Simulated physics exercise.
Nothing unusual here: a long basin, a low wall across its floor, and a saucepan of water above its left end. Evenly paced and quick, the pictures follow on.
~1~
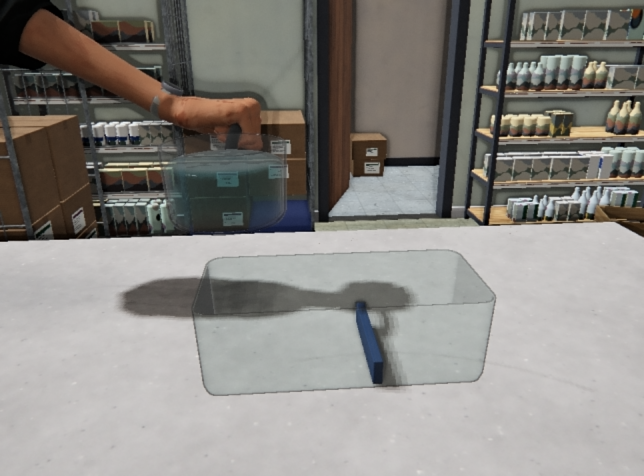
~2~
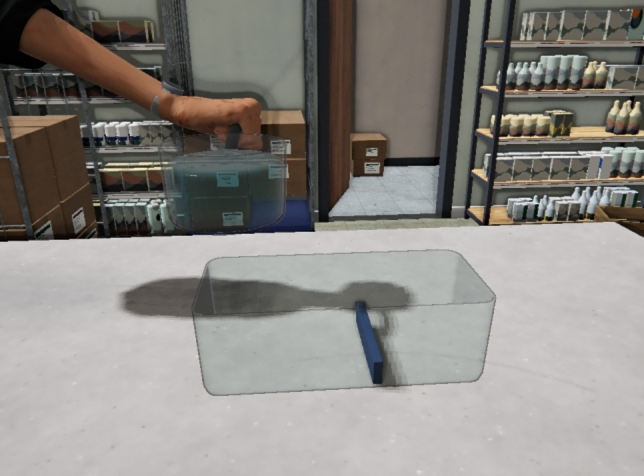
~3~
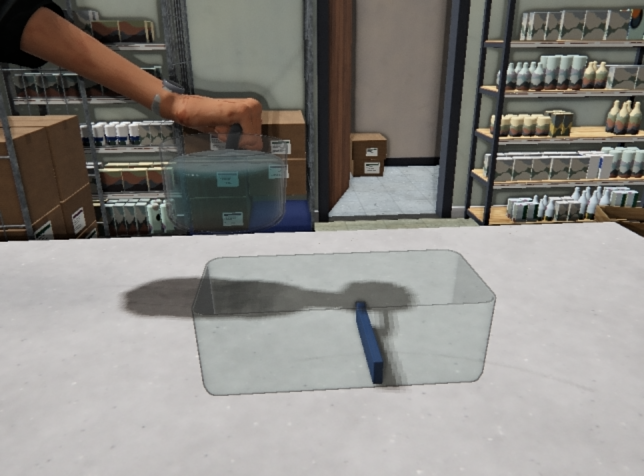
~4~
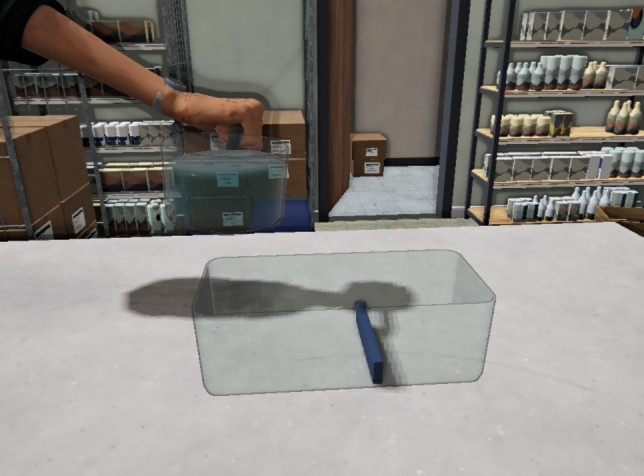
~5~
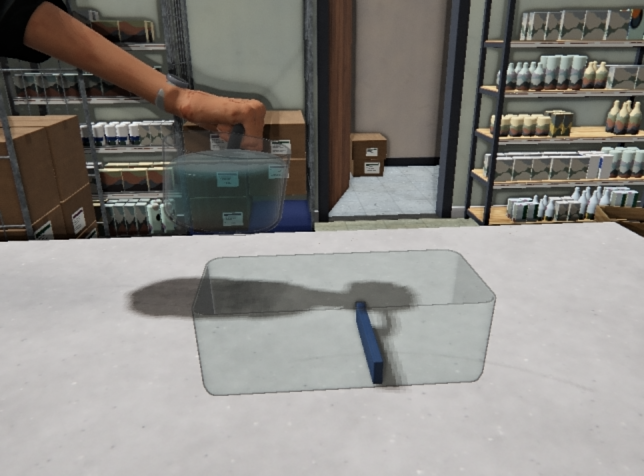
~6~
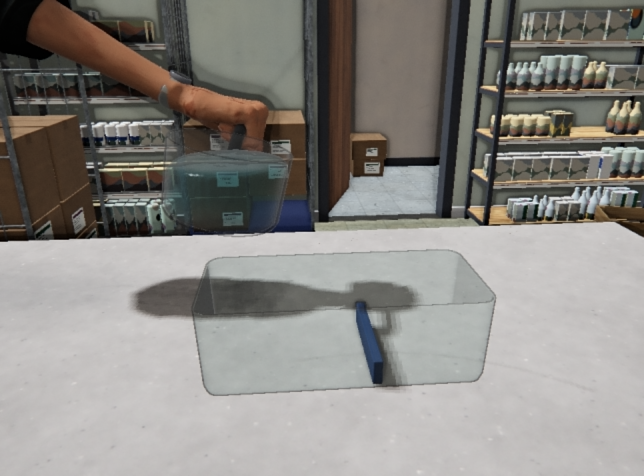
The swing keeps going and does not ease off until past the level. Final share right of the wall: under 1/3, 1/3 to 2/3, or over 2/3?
Under 1/3.
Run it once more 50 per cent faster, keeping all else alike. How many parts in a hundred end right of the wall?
About 15 per cent would end up there.
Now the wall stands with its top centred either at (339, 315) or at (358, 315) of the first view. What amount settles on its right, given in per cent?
Respectively 50 and 15 per cent, approximately.
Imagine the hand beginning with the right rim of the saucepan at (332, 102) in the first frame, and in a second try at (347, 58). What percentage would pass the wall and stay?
About 65 and 75 per cent.
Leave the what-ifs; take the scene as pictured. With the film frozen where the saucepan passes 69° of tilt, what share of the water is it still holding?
Near 65 percent is still in there.
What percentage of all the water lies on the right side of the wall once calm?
Roughly 15 percent of it.
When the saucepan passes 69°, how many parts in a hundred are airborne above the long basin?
I'd say some 25 per cent.
A moment on, the saucepan is tipped part way and 65 per cent is still to pour, 9 is left of the wall and 0 right of it.
Next, the saucepan is tipped right over and 13 per cent is still to pour, 68 is left of the wall and 8 right of it.
Then the saucepan is tipped right over and 0 per cent is still to pour, 85 is left of the wall and 13 right of it.
Later the saucepan is tipped right over and 0 per cent is still to pour, 84 is left of the wall and 14 right of it.
In the end 84 per cent lies left of the wall, 14 right of it and 1 outside.
